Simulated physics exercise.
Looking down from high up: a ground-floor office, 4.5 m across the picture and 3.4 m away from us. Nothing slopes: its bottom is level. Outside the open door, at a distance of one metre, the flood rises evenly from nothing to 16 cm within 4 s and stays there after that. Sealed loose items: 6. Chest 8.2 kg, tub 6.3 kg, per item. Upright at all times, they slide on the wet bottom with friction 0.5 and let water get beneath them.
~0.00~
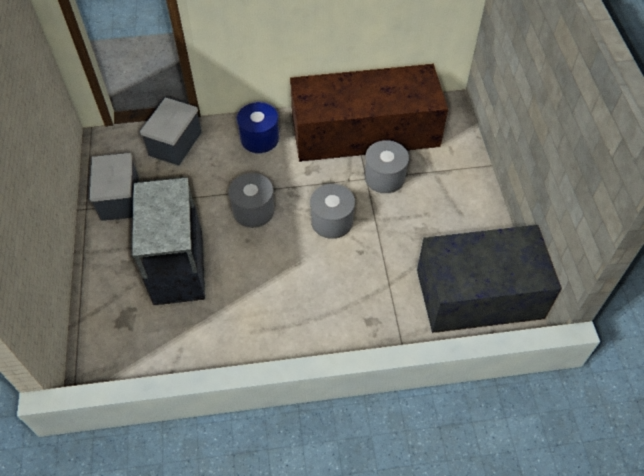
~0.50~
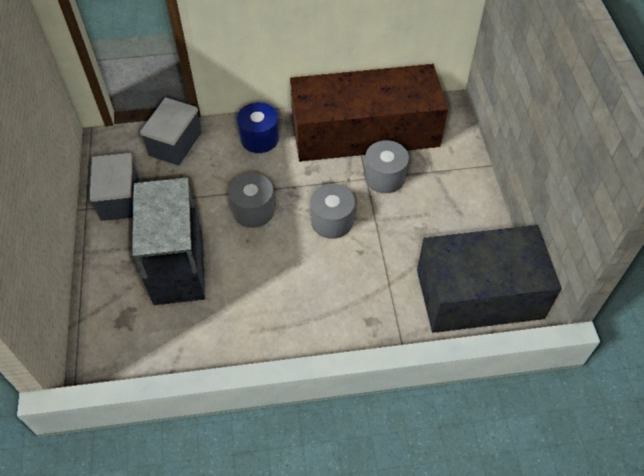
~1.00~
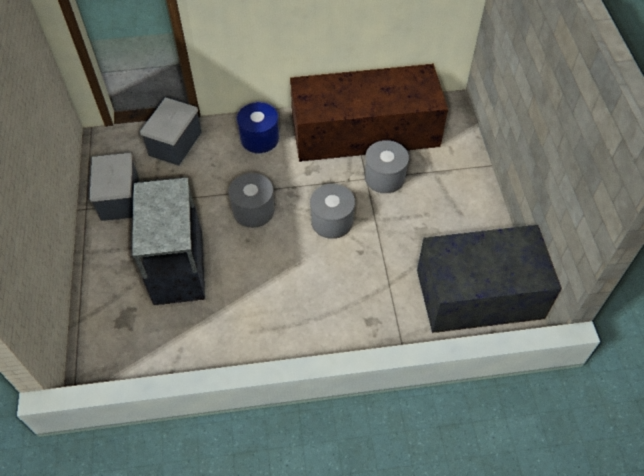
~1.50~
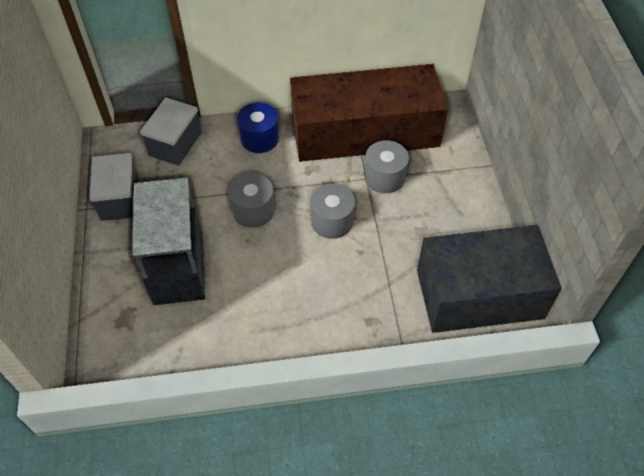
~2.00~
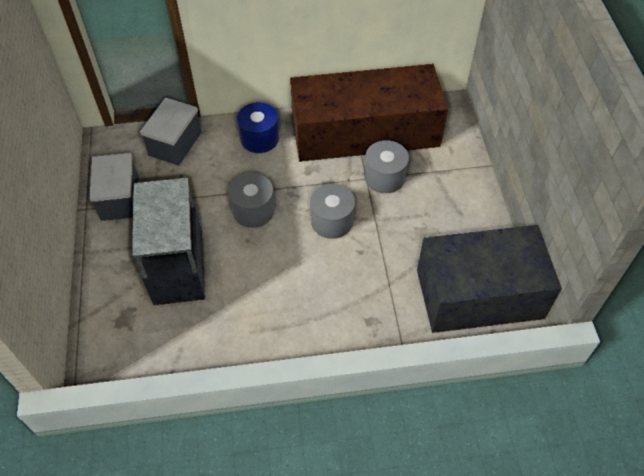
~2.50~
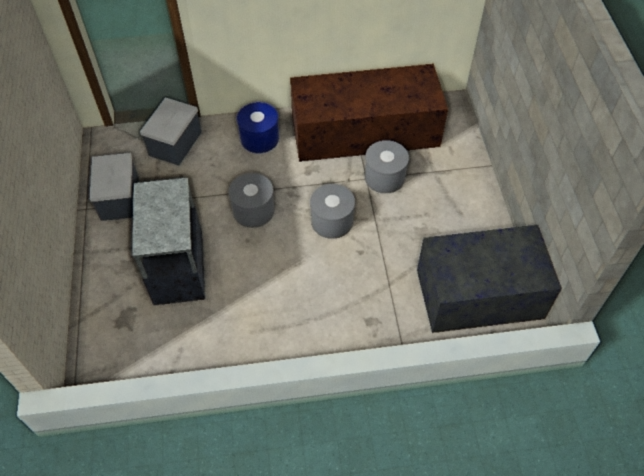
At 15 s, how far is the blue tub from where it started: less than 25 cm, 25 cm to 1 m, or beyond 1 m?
It will stay close to its spot.
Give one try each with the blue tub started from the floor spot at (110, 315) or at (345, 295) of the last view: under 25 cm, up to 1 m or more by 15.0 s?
Run 1 - well off; run 2 - well off.
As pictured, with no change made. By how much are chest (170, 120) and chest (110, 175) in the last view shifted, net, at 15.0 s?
One is off by 100 cm, the other by 400 cm, in the order asked.
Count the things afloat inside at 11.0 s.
My tally comes to 1.
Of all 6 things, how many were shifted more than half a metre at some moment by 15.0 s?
The answer here is 5.
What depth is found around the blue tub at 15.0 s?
Roughly 4 cm deep.
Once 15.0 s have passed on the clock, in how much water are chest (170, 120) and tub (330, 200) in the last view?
Roughly 5 and 9 cm.
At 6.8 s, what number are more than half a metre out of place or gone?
That would be 2.
After 3.5 s the blue tub is near (257, 117), 0.0 m from its start, aground; 0 afloat.
After 6.8 s the blue tub is near (257, 117), 0.0 m from its start, aground; 1 afloat.
After 11.0 s the blue tub is near (257, 117), 0.0 m from its start, aground; 1 afloat.
After 15.0 s the blue tub is near (257, 115), 0.0 m from its start, aground; 5 afloat.
